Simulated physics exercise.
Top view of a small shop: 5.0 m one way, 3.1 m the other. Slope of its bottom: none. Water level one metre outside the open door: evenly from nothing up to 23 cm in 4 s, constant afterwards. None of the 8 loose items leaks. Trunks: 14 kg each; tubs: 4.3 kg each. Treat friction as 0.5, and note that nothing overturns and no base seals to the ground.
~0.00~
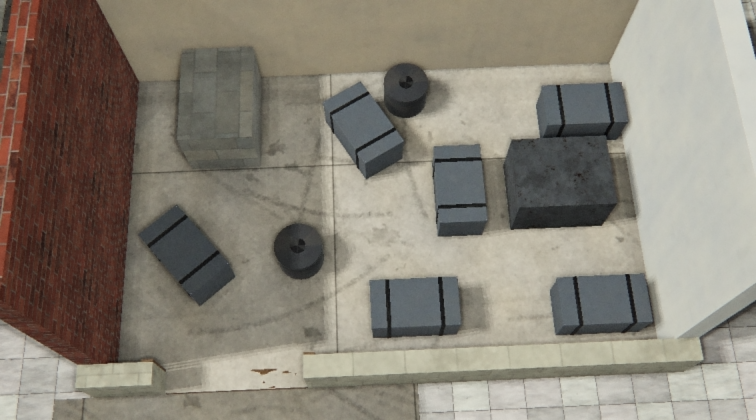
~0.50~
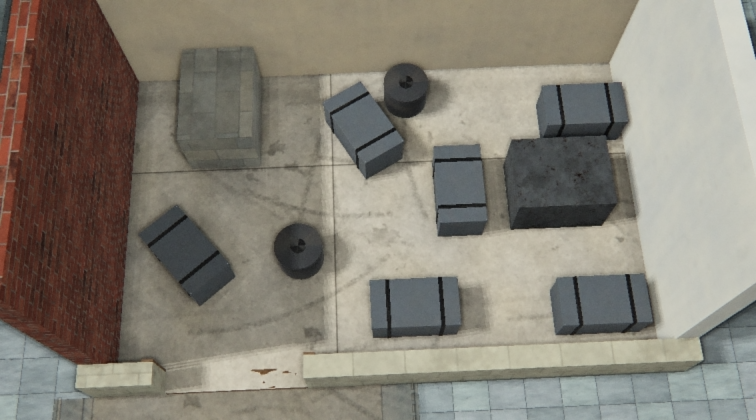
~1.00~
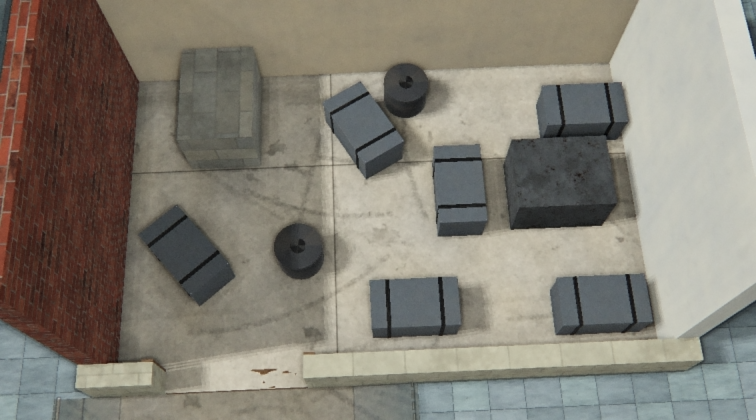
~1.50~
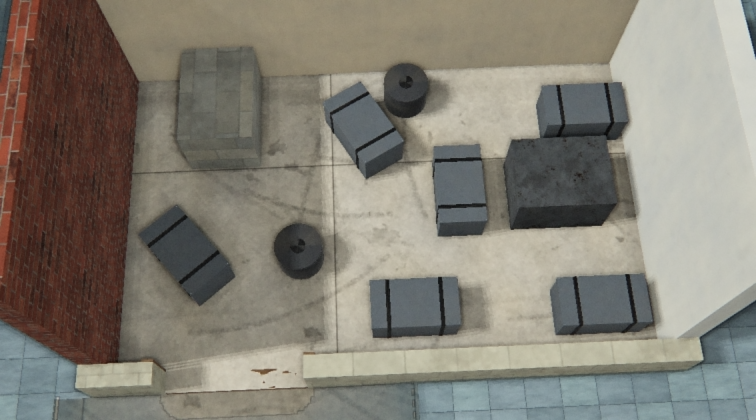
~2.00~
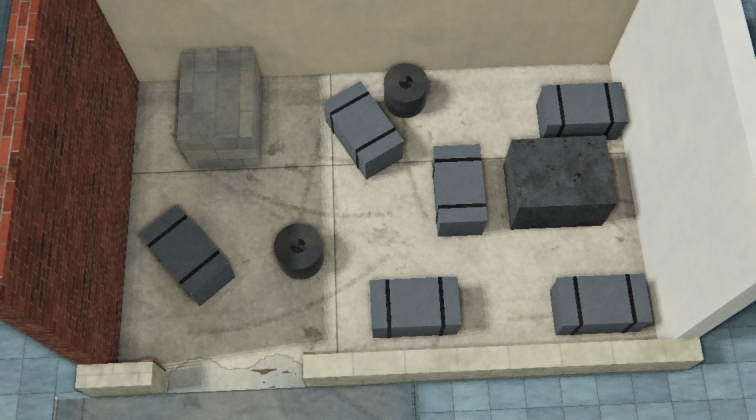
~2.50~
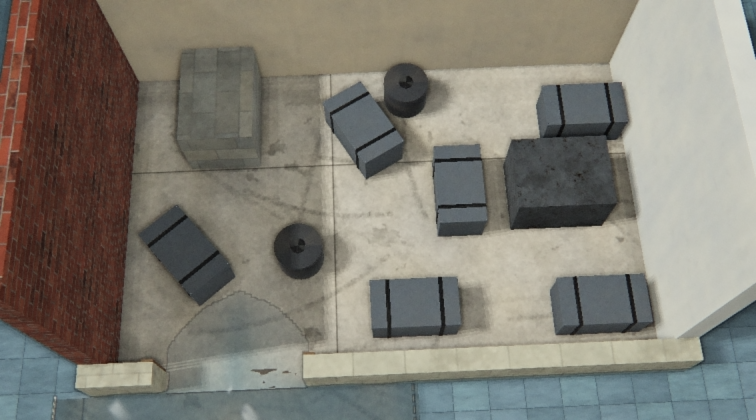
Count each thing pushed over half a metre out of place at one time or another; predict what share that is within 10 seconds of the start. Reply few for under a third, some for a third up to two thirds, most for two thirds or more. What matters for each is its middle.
Some.
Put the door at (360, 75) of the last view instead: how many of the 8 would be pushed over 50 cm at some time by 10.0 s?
Then 7 of them would.
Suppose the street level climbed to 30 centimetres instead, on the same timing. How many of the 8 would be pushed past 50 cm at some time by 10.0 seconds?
It would come to 5 of them.
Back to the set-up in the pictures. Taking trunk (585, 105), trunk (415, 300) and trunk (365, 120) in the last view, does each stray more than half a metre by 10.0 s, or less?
One by one: Below; below; above.
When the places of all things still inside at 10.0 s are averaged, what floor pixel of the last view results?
Centred roughly on (478, 185).
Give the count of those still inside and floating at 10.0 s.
Just then, the number is 6.
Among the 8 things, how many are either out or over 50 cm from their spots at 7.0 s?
The number comes to 4.
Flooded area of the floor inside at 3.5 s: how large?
My estimate is roughly 2.5 m2.
After 3.5 s 0 of 8 are over 50 cm from their spots; 0 afloat.
After 4.5 s 2 of 8 are over 50 cm from their spots; 0 afloat.
After 7.0 s 4 of 8 are over 50 cm from their spots; 4 afloat.
After 10.0 s 4 of 8 are over 50 cm from their spots, and 4 have been at some point; 6 afloat.
